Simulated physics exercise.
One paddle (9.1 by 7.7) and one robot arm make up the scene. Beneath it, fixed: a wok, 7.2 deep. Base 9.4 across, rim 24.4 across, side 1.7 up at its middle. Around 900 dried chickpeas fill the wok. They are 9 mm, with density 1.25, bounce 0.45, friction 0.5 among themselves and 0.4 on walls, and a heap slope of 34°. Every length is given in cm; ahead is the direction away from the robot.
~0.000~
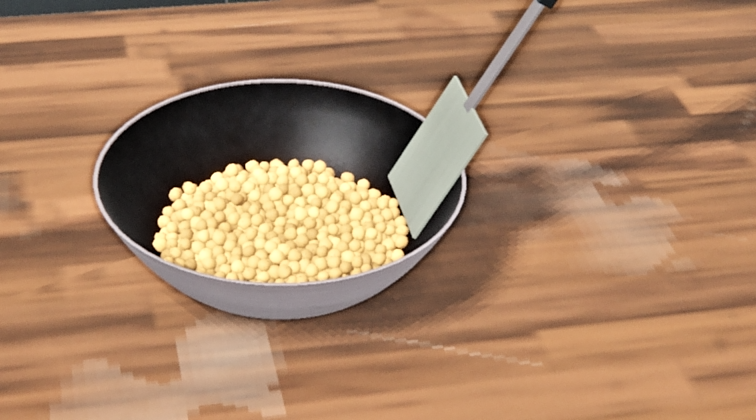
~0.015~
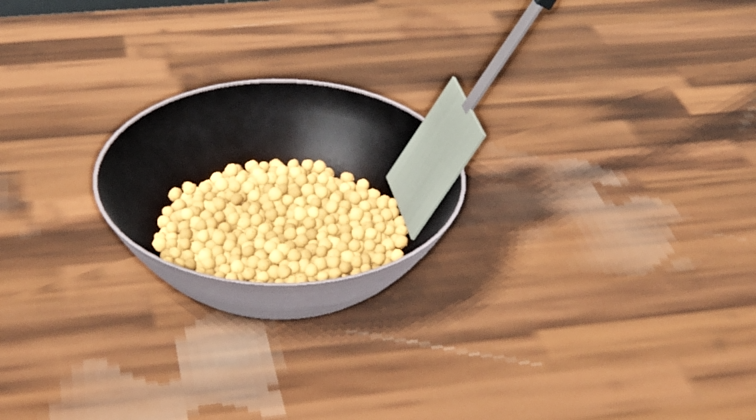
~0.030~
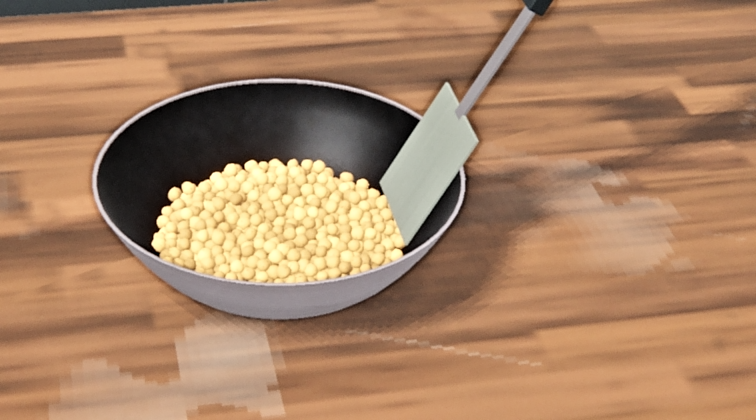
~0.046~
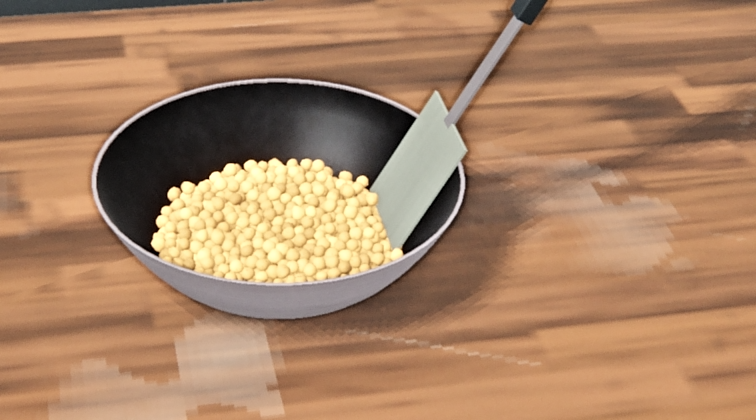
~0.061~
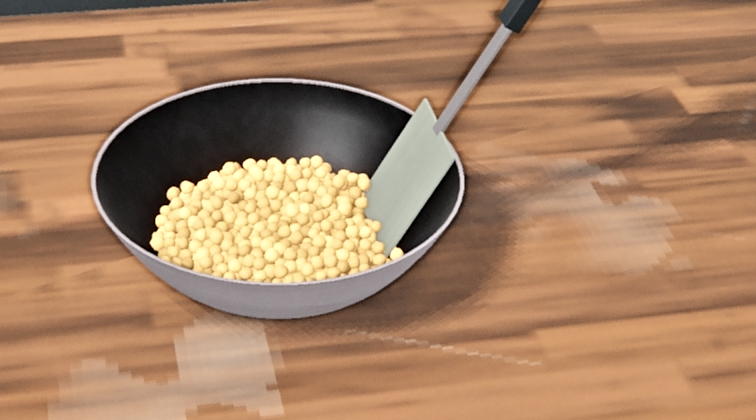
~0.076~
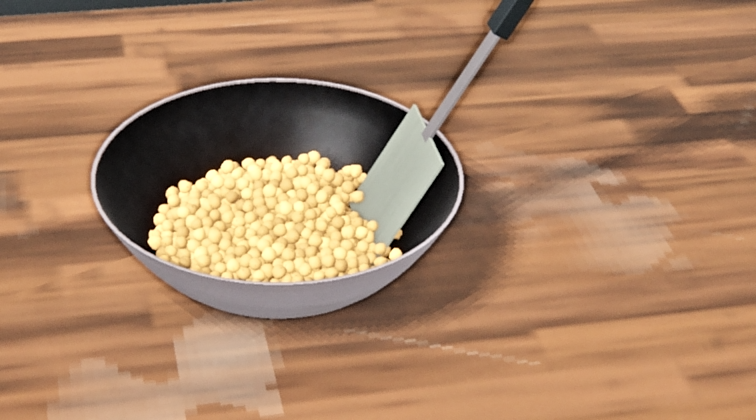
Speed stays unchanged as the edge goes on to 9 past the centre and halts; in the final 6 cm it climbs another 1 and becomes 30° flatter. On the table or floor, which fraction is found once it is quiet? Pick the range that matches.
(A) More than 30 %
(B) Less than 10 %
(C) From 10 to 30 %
From 10 to 30 % (C).
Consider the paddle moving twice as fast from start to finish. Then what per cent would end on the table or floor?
Near 35 %.
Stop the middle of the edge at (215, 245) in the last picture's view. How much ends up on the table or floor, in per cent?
Around 0 percent ends on the table or floor.
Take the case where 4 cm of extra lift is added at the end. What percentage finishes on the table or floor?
Some 20 per cent.
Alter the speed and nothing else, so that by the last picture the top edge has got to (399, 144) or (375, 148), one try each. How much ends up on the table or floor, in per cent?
About 30 and 40 percent.
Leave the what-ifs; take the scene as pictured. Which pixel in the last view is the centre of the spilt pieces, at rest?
Resting centre: About (26, 288).
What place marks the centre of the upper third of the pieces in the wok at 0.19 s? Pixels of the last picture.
Roughly pixel (213, 224).
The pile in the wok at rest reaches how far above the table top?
It reaches about 9.0 cm.
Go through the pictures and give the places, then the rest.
The first picture shows paddle top edge at (471, 104), sloping 61°; upper third of the load around (281, 224), from x 160 to 400, top at y 165; 900 in the wok.
The second picture shows paddle top edge at (469, 105), sloping 61°; upper third of the load around (280, 224), from x 160 to 400, top at y 165.
The third picture shows paddle top edge at (462, 111), sloping 61°; upper third of the load around (280, 224), from x 160 to 400, top at y 165.
The fourth picture shows paddle top edge at (451, 120), sloping 61°; upper third of the load around (279, 224), from x 160 to 400, top at y 165.
The fifth picture shows paddle top edge at (440, 127), sloping 61°; upper third of the load around (280, 222), from x 160 to 400, top at y 165.
The sixth picture shows paddle top edge at (429, 133), sloping 61°; upper third of the load around (281, 221), from x 155 to 395, top at y 160; 900 in the wok.
By 0.19 s, sloping 61°, highest piece 6 above the table; 900 in the wok.
By 0.31 s, sloping 50°, highest piece 8 above the table; 900 in the wok.
By 0.57 s, sloping 31°, highest piece 9 above the table; 779 in the wok, 101 on the table or floor, 20 on the blade or in flight.
By 1.62 s, sloping 31°, highest piece 9 above the table; 774 in the wok, 126 on the table or floor.
Final count, 774 in the wok, 126 on the table or floor. That is 14 % on the table or floor.
